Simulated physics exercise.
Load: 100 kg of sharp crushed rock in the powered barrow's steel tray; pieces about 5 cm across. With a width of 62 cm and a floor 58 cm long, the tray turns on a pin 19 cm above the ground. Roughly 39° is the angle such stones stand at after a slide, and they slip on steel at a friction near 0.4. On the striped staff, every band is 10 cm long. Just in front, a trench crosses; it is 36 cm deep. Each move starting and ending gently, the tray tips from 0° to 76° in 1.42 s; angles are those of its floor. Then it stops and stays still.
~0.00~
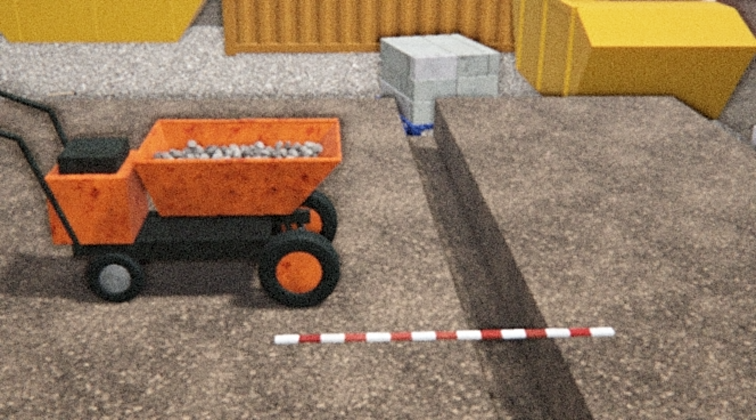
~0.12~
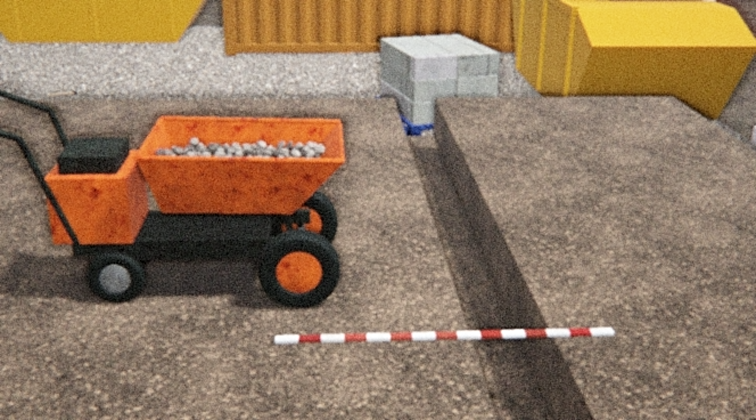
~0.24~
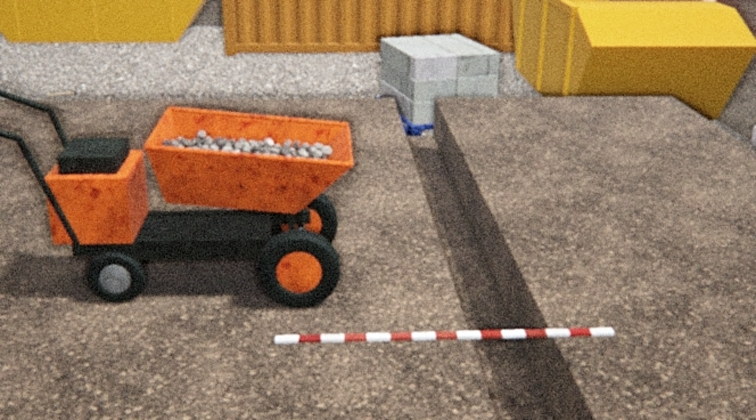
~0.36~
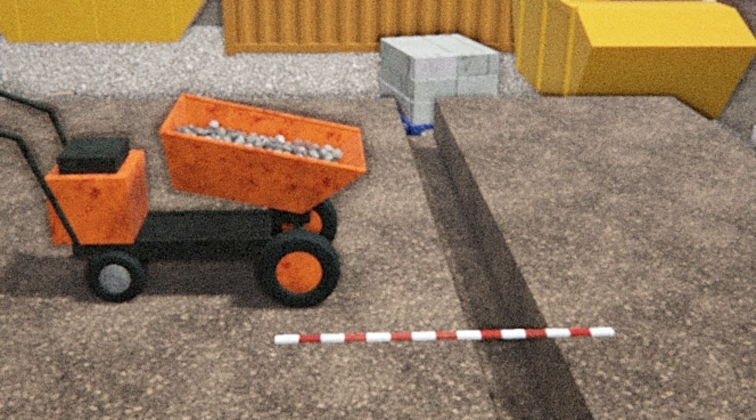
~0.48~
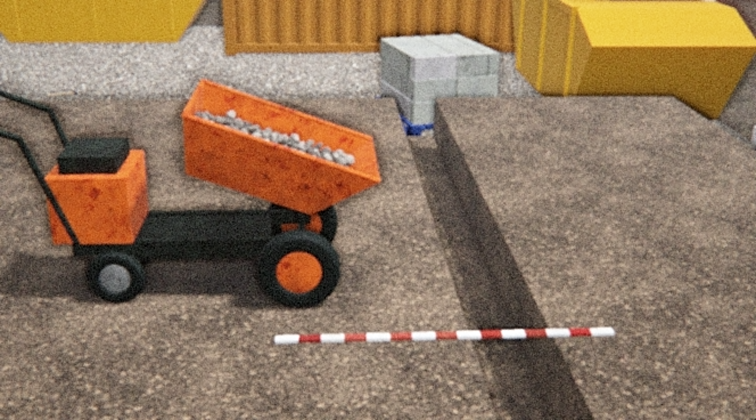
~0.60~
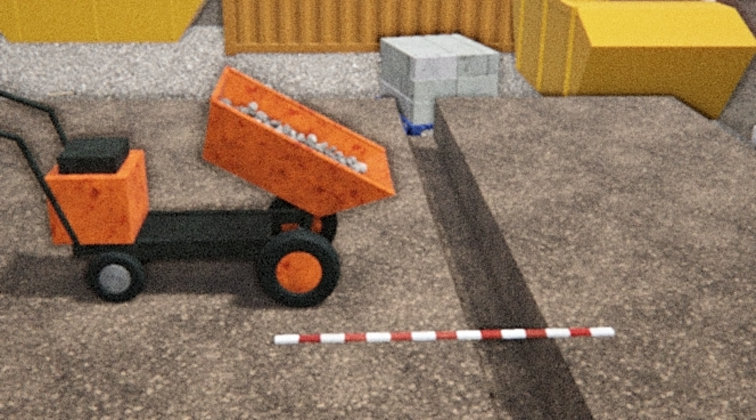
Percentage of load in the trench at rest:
64 %.
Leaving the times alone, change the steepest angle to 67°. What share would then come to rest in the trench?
Then about 55 per cent.
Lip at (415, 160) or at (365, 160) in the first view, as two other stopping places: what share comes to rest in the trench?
That gives roughly 85 per cent and roughly 100 per cent.
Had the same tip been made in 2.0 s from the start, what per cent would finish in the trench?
In that case some 60 per cent.
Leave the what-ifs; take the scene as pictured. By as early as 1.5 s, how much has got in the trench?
At that moment: Approx. 25 %.
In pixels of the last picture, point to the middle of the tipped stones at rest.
Middle at around (476, 324), I'd say.
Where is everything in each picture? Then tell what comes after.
In the first frame, lip at (340, 160), floor tilted 0°, highest stones at (230, 152).
In the second frame, the tray is at 2°, its lip at (343, 161); the top of the load is at (210, 150); the stones move at 0.2 m/s on average.
In the third frame, lip at (352, 165), floor tilted 6°, highest stones at (200, 144); the stones move at 0.4 m/s on average.
In the fourth frame, lip at (365, 171), floor tilted 12°, highest stones at (205, 133); the stones move at 0.5 m/s on average.
In the fifth frame, lip at (379, 181), floor tilted 20°, highest stones at (219, 122); the stones move at 0.7 m/s on average.
In the sixth frame, the tray is at 29°, its lip at (394, 194); the top of the load is at (233, 110); the stones move at 0.7 m/s on average.
After 1.1 s the floor is at 64°; 100 % in the tray; the foremost stones are at (412, 221).
After 1.5 s the floor is at 76°; 55 % in the tray, 21 % short of the trench, 24 % in the trench; the foremost stones are at (508, 319).
After 1.9 s the floor is at 76°; 21 % in the tray, 26 % short of the trench, 52 % in the trench; the foremost stones are at (517, 336).
After 3.8 s the floor is at 76°; 10 % in the tray, 26 % short of the trench, 64 % in the trench; the foremost stones are at (517, 331).
